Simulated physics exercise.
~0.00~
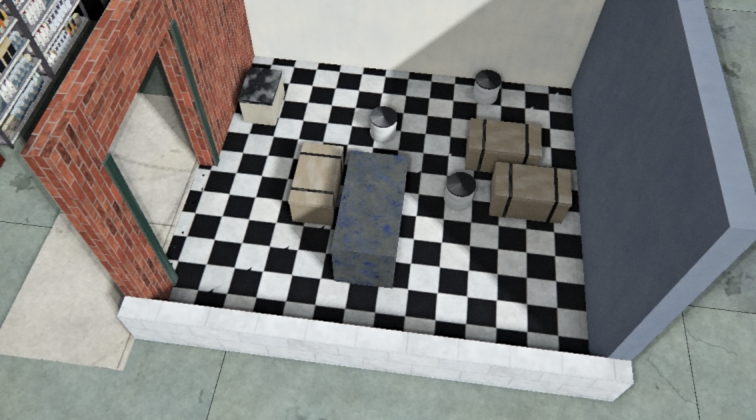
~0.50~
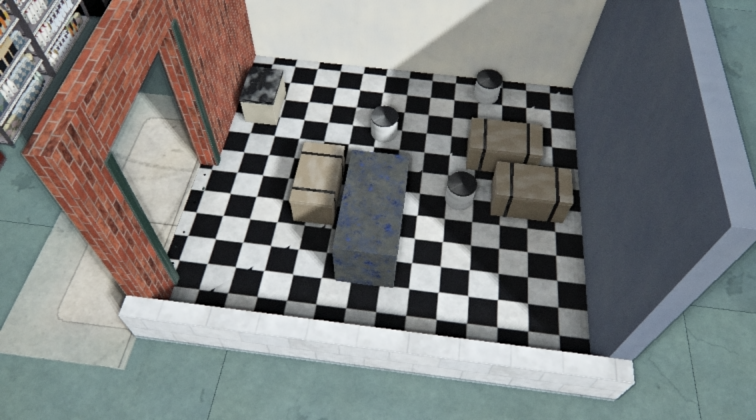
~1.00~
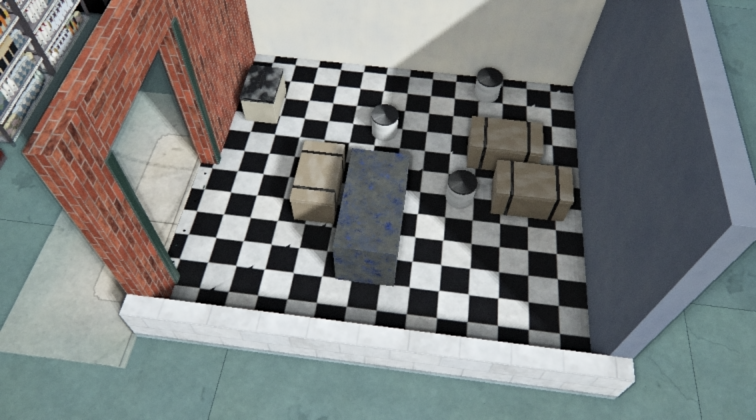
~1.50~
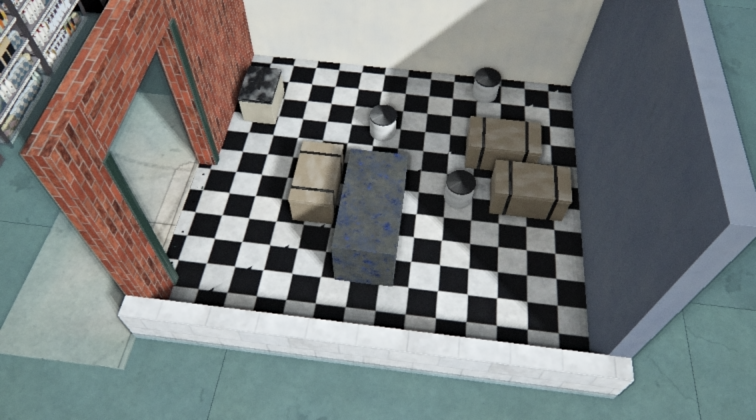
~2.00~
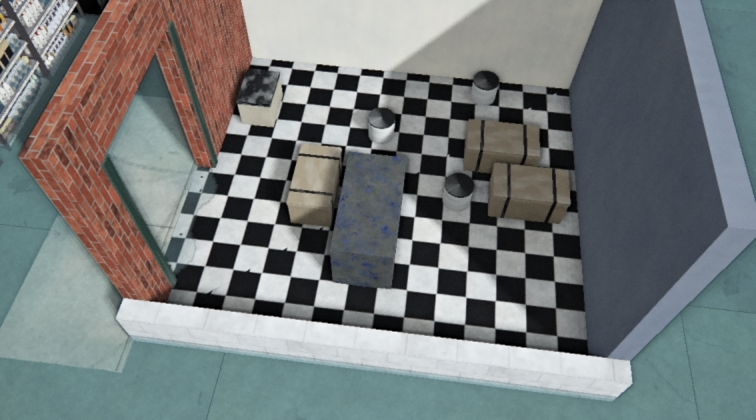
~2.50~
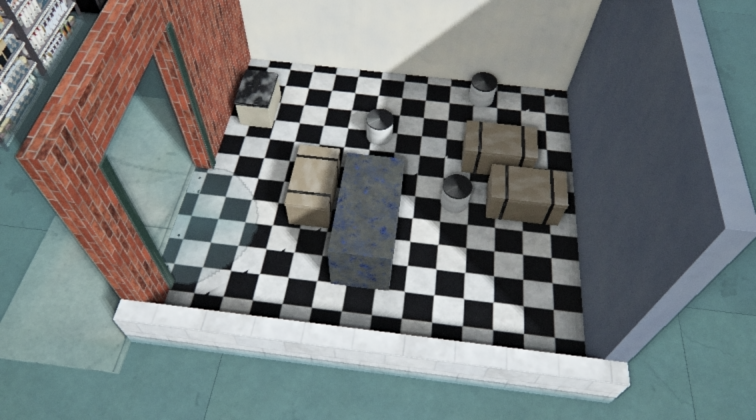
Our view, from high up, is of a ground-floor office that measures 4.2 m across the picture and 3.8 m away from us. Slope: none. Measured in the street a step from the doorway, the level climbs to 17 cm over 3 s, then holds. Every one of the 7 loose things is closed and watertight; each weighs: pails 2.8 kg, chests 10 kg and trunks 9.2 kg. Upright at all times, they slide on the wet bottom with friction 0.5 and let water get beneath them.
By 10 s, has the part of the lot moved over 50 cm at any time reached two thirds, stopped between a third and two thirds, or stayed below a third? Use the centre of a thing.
My guess is it lands in the middle band.
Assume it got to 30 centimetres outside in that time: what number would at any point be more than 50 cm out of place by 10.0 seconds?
Then the count would be 7.
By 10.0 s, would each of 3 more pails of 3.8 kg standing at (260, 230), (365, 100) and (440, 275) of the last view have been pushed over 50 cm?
One: Beyond it. Two: Beyond it. Three: Within it.
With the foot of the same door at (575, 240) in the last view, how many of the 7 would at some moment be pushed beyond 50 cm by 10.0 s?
You'd get 6 in that case.
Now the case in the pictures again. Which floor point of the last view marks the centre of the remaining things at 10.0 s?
I'd say about (469, 148) in the last view.
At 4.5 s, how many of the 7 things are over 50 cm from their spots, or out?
The number by then is 0.
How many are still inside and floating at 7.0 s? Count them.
I count 2.
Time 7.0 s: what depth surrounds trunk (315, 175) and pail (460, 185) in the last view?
5 and 1 cm.
After 3.5 s 0 of 7 are over 50 cm from their spots; 0 afloat.
After 4.5 s 0 of 7 are over 50 cm from their spots; 1 afloat.
After 7.0 s 2 of 7 are over 50 cm from their spots; 2 afloat.
After 10.0 s 3 of 7 are over 50 cm from their spots, and 3 have been at some point; 6 afloat.
